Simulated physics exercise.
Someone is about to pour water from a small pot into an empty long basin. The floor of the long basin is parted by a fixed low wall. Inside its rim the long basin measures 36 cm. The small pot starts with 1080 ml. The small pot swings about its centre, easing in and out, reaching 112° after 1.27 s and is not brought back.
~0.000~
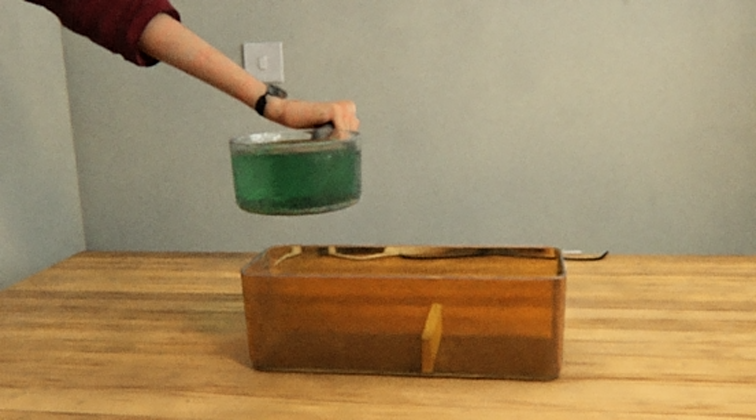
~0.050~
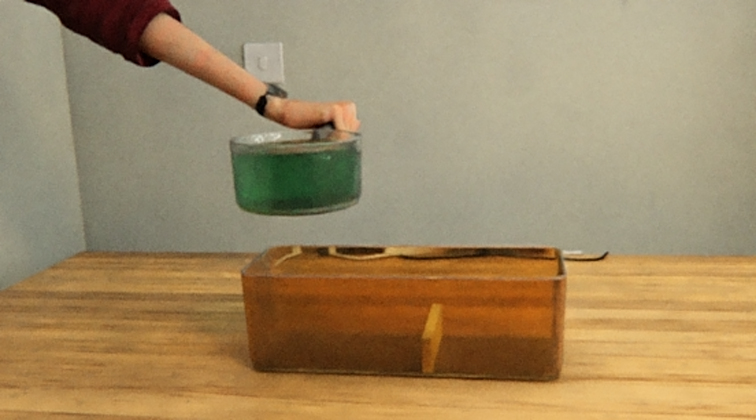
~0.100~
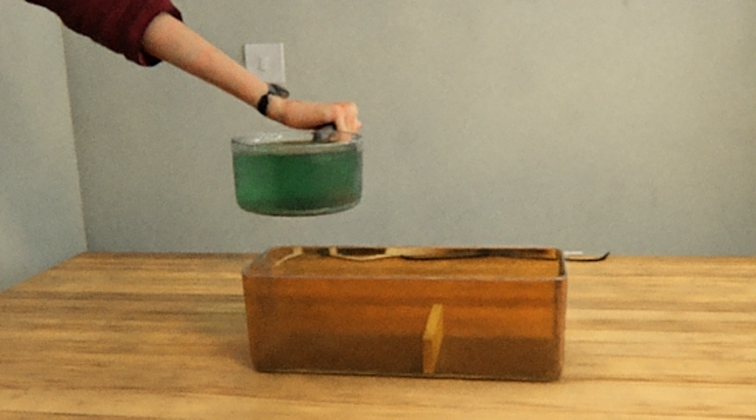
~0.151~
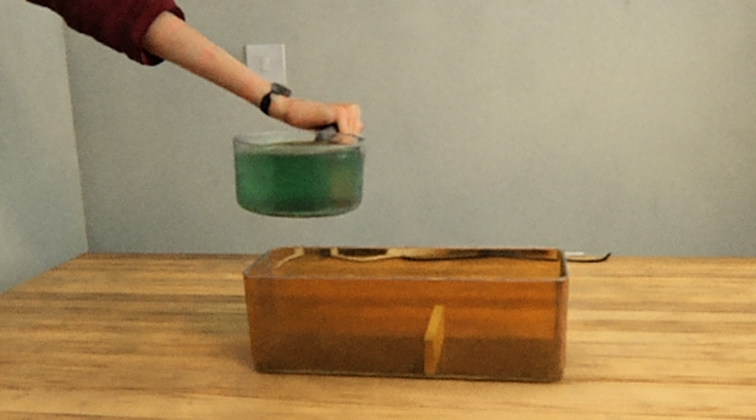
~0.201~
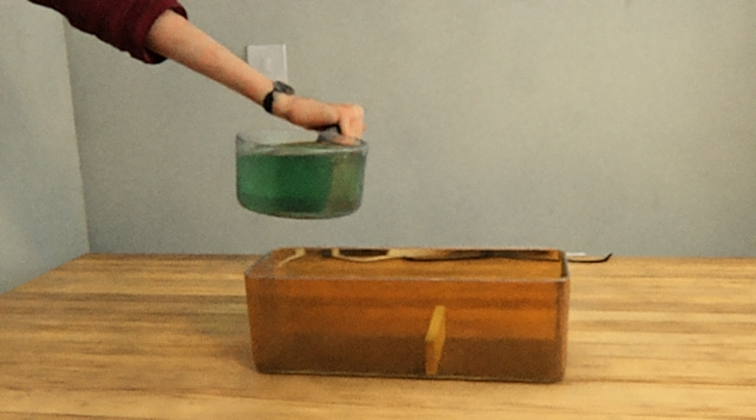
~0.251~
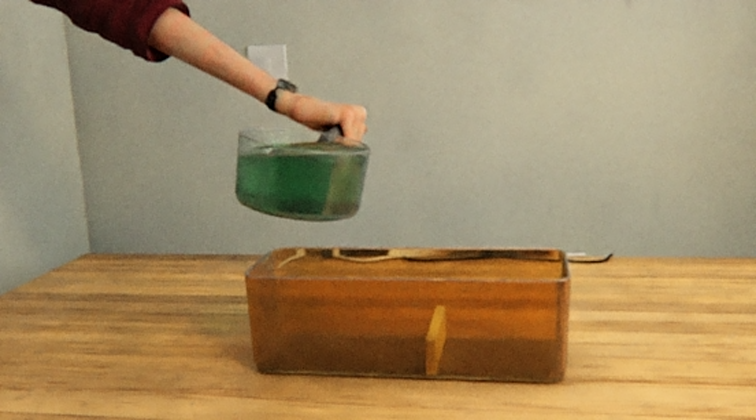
In the video, a hand holds a small clear pot of green water above a long, amber-coloured basin on a wooden table, keeping it nearly still at first, then tilting it slightly down to the right.
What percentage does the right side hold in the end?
The far part has some 38 per cent.
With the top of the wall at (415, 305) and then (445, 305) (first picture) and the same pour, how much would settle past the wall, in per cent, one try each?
First 50, then 5 per cent.
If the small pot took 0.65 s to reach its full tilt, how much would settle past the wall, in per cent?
Then about 30 per cent.
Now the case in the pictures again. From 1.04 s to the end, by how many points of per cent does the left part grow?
About 10 per cent.
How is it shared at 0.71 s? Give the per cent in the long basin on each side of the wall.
Some 10 per cent left and 10 right.
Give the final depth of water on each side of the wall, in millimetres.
Some 26 mm on the left and 24 mm on the right.
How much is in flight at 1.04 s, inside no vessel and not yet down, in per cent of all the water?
About 5 per cent.
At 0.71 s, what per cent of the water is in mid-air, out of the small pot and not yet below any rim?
About 26 per cent.
By 0.71 s the tilt is 66° and 54 per cent is still to pour, 10 is left of the wall and 10 right of it.
By 1.04 s the tilt is 103° and 8 per cent is still to pour, 51 is left of the wall and 36 right of it.
By 1.39 s the tilt is 112° and 0 per cent is still to pour, 62 is left of the wall and 37 right of it.
By 1.77 s the tilt is 112° and 0 per cent is still to pour, 61 is left of the wall and 38 right of it.
At rest 61 per cent lies left of the wall, 38 right of it and 1 outside.
